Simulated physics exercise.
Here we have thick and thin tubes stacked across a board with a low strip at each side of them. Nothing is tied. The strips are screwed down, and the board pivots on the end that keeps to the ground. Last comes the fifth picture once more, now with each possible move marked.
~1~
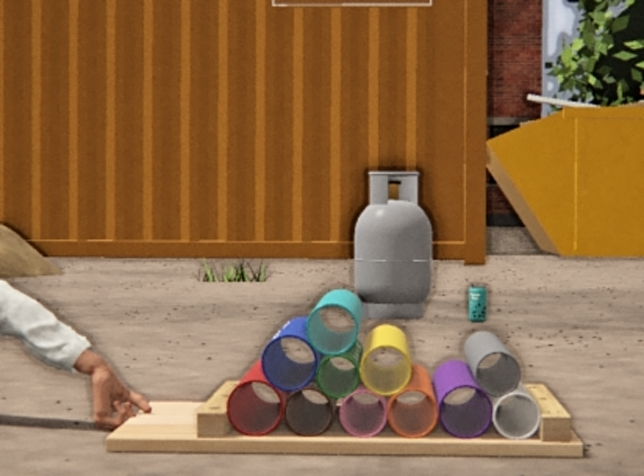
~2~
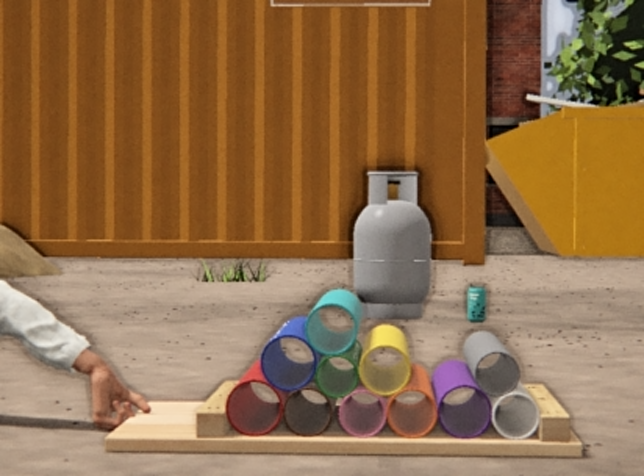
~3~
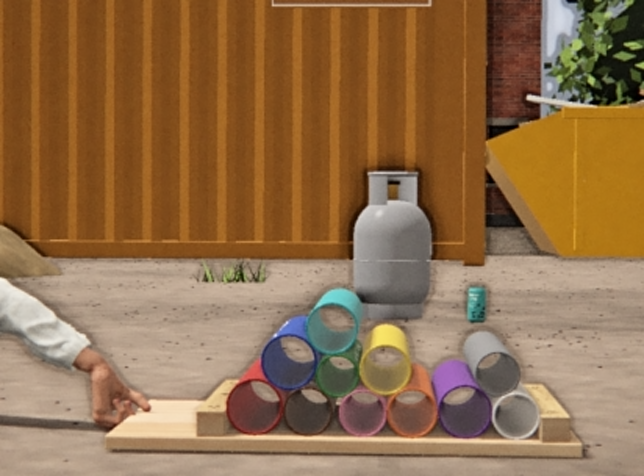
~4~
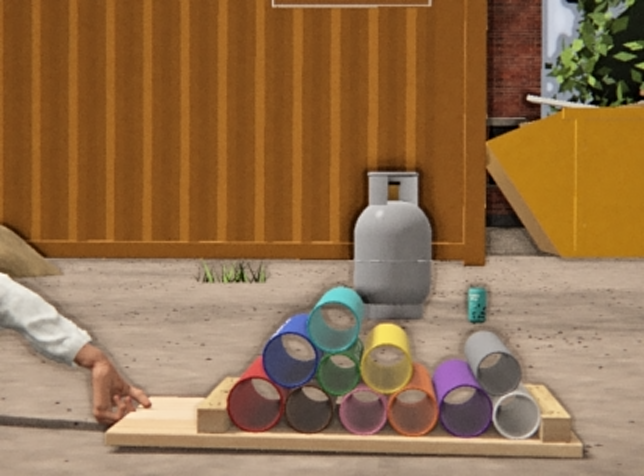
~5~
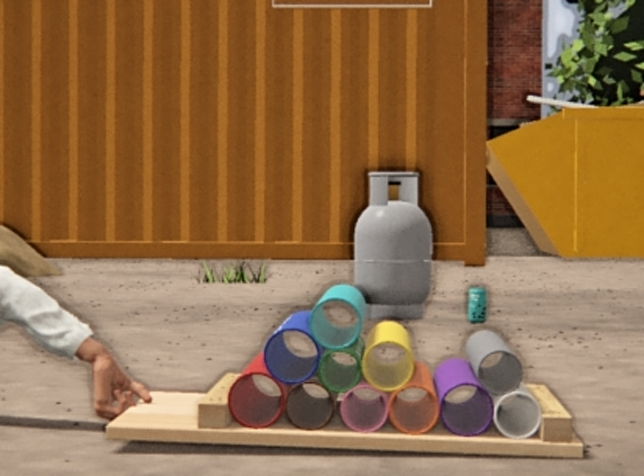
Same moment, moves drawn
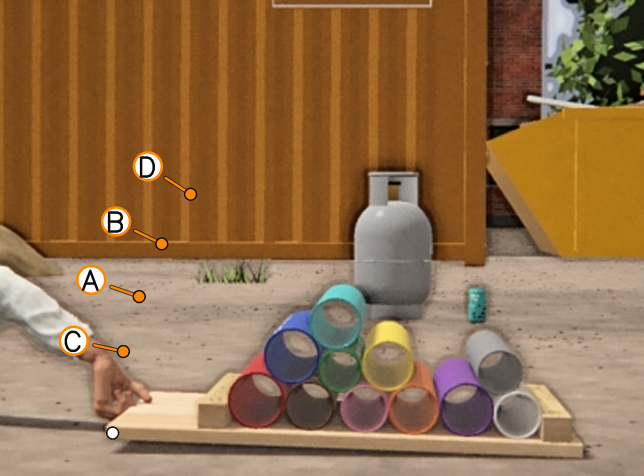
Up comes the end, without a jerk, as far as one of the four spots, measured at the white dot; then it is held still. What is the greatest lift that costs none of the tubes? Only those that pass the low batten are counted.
It can be raised to A.
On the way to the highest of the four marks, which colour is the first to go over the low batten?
The grey one.
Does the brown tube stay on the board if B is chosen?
Yes.
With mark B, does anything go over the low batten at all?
At B: Yes.
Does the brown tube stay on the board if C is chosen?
Yes.
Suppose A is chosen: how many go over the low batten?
It comes to none.
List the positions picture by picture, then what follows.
Red tube (255, 408); brown tube (309, 412); pink tube (363, 414), in the first frame.
Pink tube (363, 414); orange tube (412, 413), in the second frame.
Board (346, 414); red tube (254, 407); brown tube (308, 412); yellow tube (386, 370), in the third frame.
Board (347, 413); red tube (255, 404); brown tube (309, 410), in the fourth frame.
Board (347, 410); red tube (256, 400); brown tube (310, 406), in the fifth frame.
On the marked copy, A at (139, 297); B at (162, 244); C at (123, 352); D at (191, 194); the white dot at (113, 433).
Taking A. A third of the way, board at 14°.
Two thirds of the way, board at 19°.
When it is over, board at 19°, none over the low batten.
As for the rest, B five over the low batten; C none over the low batten; D five over the low batten.
